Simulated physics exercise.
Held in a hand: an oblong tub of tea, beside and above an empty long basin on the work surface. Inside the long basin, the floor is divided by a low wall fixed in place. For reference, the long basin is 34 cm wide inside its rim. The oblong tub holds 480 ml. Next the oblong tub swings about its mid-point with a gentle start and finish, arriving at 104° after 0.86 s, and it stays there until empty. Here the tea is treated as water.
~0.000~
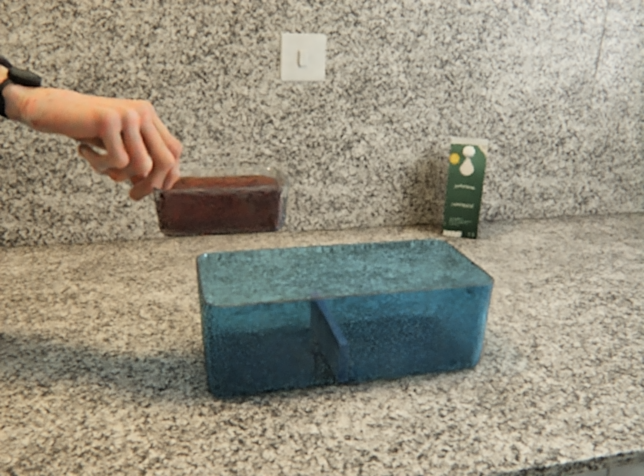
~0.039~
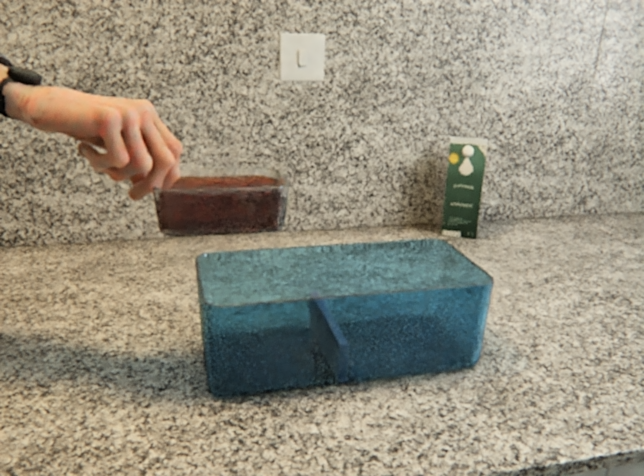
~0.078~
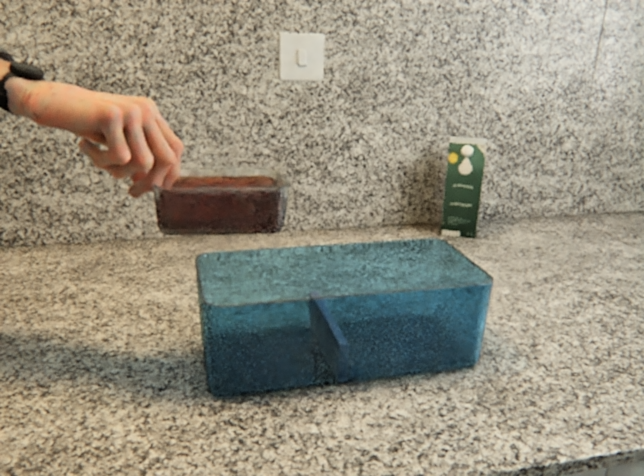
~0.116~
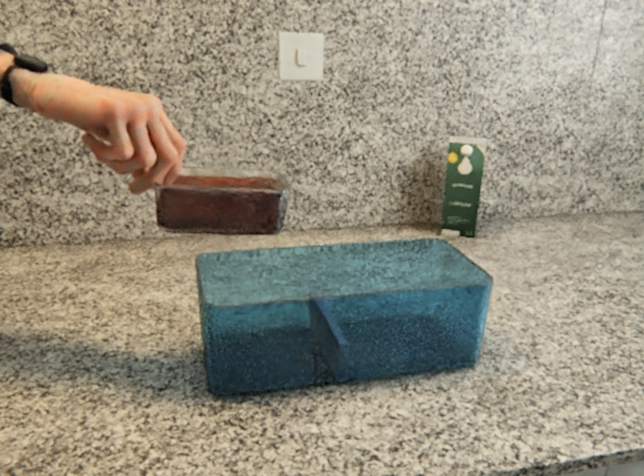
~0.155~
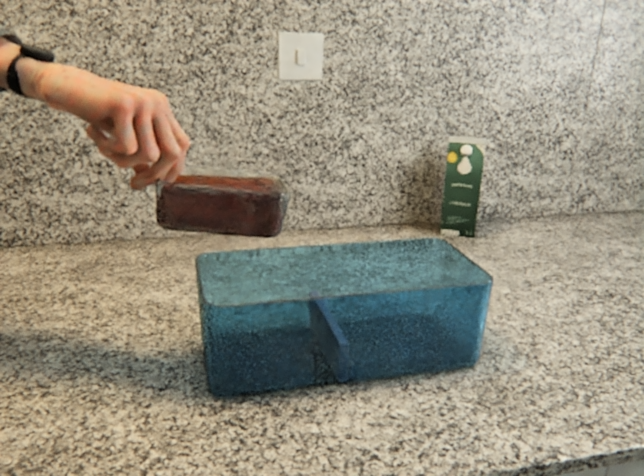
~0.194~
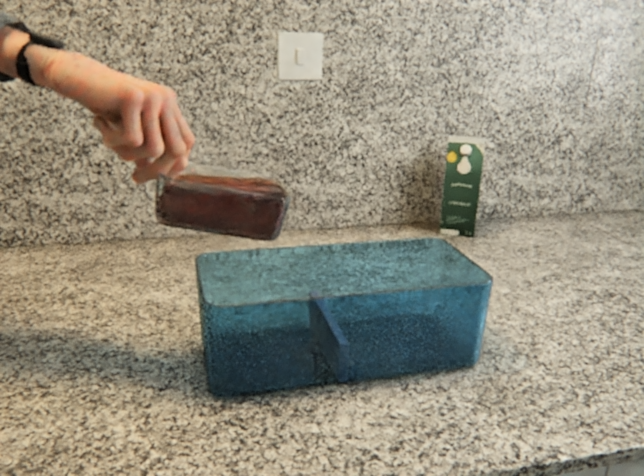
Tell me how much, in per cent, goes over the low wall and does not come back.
I would say about 39 per cent.
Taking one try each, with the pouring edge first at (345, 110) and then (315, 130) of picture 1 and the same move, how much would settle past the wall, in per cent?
Respectively 85 and 85 %.
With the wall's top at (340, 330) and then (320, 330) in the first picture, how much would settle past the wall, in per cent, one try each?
Around 15 and 65 percent, in that order.
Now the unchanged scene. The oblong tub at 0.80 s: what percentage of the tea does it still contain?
Roughly 3 percent remains.
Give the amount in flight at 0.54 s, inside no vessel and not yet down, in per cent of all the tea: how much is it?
I'd say close to 36 per cent.
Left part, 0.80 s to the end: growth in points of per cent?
4 %.
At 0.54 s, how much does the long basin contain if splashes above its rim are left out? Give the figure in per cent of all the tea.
Roughly 40 percent of it.
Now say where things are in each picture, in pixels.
In the first picture, it leans 0°; its right rim is at (282, 178); the tea meets the walls at (157, 187) and (279, 183); the long basin's rim runs from (200, 279) to (468, 260); the wall's top is at (328, 317).
In the second picture, it leans 1°; its right rim is at (282, 179); the tea meets the walls at (157, 187) and (279, 183).
In the third picture, it leans 2°; its right rim is at (283, 180); the tea meets the walls at (157, 186) and (279, 184).
In the fourth picture, it leans 5°; its right rim is at (283, 183); the tea meets the walls at (158, 185) and (280, 184).
In the fifth picture, it leans 8°; its right rim is at (284, 186); the tea meets the walls at (159, 184) and (280, 185).
In the sixth picture, it leans 13°; its right rim is at (285, 191); the tea meets the walls at (159, 183) and (282, 187).
After 0.54 s the tilt is 73° and 23 per cent is still to pour, 22 is left of the wall and 19 right of it.
After 0.80 s the tilt is 103° and 3 per cent is still to pour, 56 is left of the wall and 39 right of it.
After 1.07 s the tilt is 104° and 0 per cent is still to pour, 60 is left of the wall and 39 right of it.
After 1.36 s the tilt is 104° and 0 per cent is still to pour, 60 is left of the wall and 39 right of it.
In the end 60 per cent lies left of the wall, 39 right of it and 1 outside.
